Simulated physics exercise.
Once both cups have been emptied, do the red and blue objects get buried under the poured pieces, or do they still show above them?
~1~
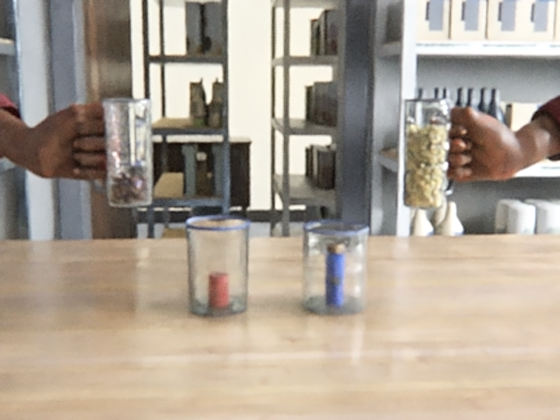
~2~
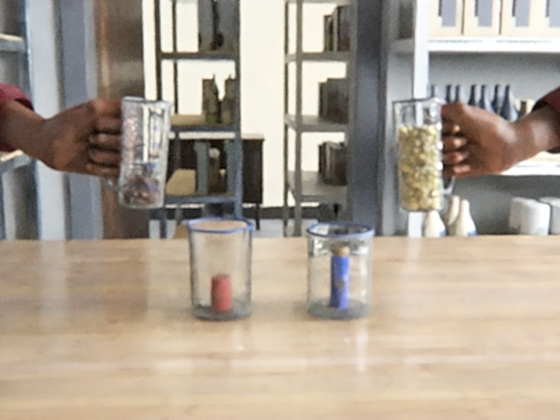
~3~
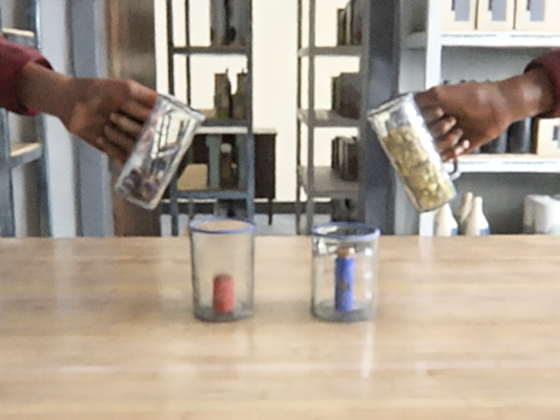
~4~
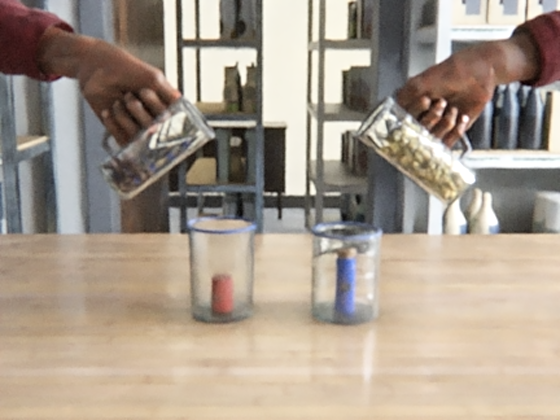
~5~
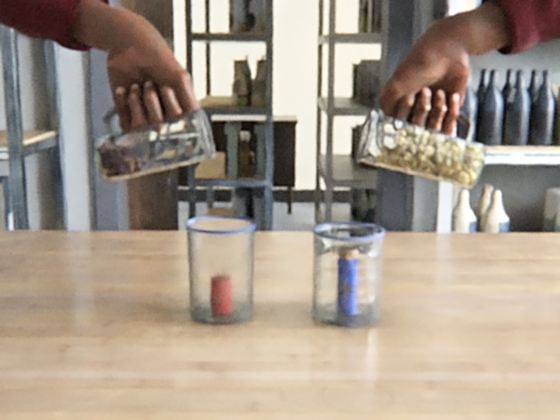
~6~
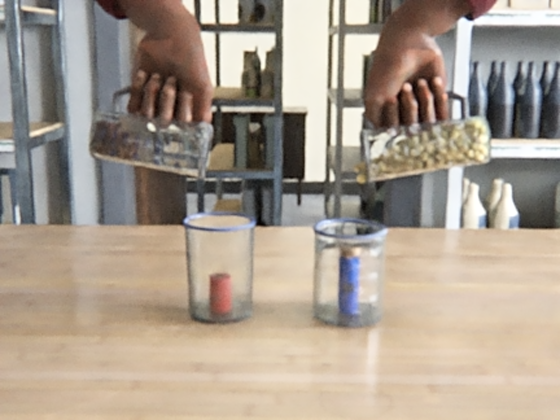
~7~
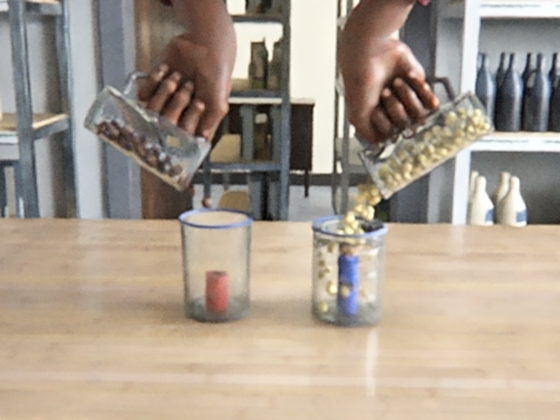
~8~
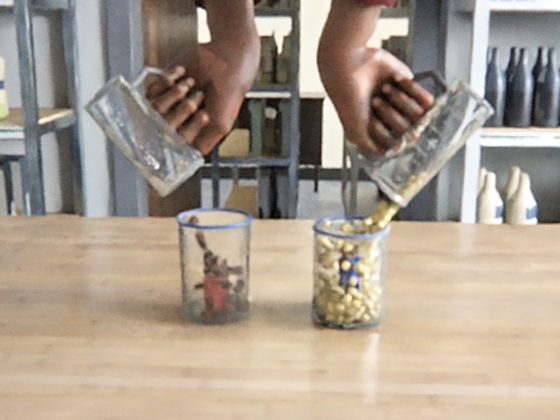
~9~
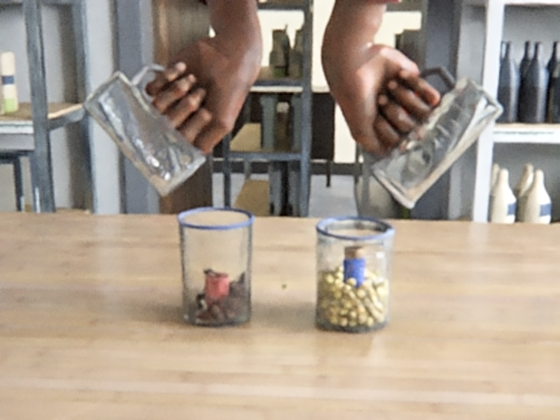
They both still show above the pieces. The red object sticks out of the dark pieces in the left glass, and the top of the blue one stands clear of the yellowish pieces in the right glass.
